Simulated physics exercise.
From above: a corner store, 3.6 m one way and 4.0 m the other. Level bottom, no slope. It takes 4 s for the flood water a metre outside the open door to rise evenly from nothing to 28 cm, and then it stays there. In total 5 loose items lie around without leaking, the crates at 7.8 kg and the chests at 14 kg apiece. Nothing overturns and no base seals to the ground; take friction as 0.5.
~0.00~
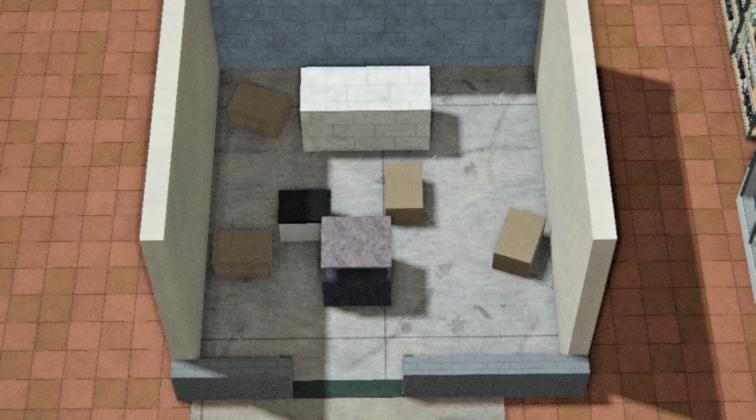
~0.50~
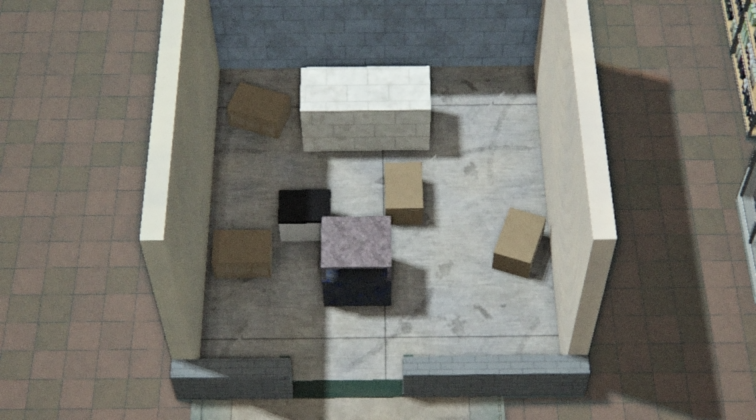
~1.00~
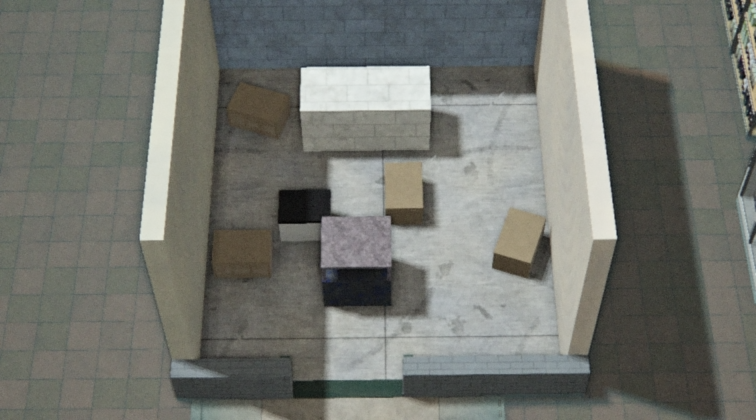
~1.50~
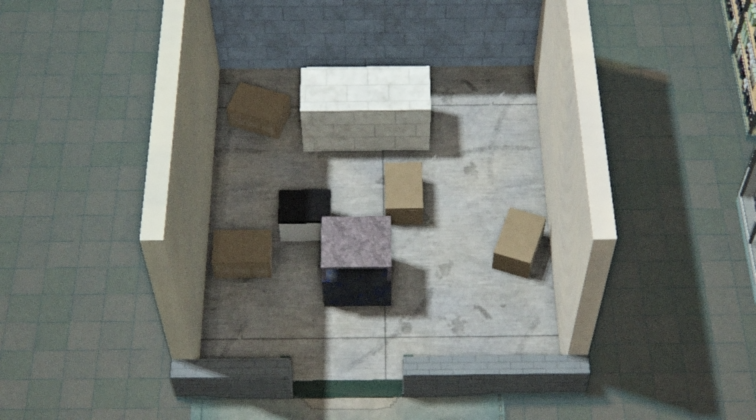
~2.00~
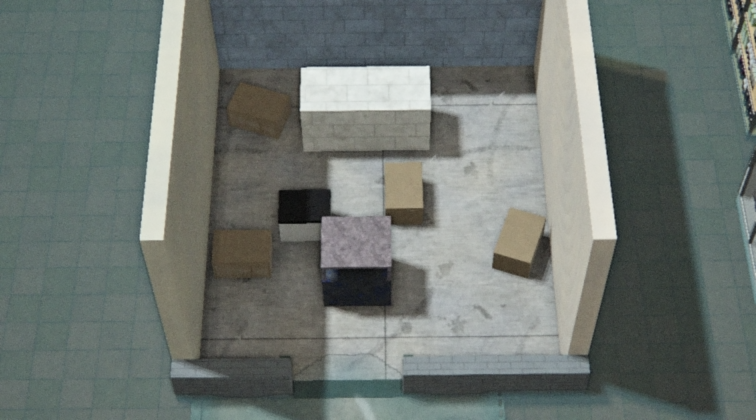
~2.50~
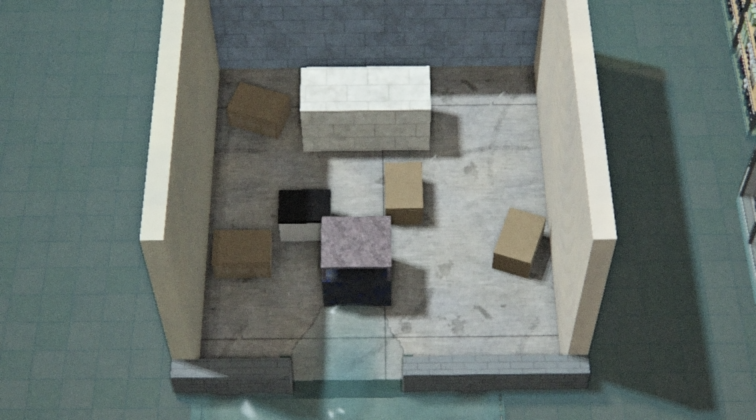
The reddish-brown tiled ground around a small walled room, seen from high above, fades to grey and then turns teal as water spreads over it. Inside, on a pale floor, tan and brown boxes stand around a long white block, a black-topped box and a purplish-topped dark one. Late on, a thin sheet of water slips through the front gap, while the boxes and the camera stay still.
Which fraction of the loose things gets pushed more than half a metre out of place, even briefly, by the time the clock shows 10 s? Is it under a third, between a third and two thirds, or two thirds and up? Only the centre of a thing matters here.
Middle band.
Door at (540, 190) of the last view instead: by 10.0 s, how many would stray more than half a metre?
Then the count would be 5.
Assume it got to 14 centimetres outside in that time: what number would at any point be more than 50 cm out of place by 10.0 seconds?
So the tally would be 3.
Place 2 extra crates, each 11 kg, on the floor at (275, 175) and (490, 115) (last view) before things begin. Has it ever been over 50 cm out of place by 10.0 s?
Well, the first one tops the mark, and the second tops the mark.
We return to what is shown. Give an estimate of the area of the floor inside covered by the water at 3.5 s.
Somewhere around 3.0 m2, roughly.
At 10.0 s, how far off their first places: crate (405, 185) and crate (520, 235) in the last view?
The first is 30 cm from its start, the second 200 cm.
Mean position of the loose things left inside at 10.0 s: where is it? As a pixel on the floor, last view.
Near (381, 140).
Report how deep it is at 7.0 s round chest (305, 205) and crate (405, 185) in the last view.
About 4 and 2 cm.
After 3.5 s 0 of 5 are over 50 cm from their spots; 0 afloat.
After 4.5 s 1 of 5 are over 50 cm from their spots; 0 afloat.
After 7.0 s 3 of 5 are over 50 cm from their spots; 3 afloat.
After 10.0 s 3 of 5 are over 50 cm from their spots, and 3 have been at some point; 4 afloat.
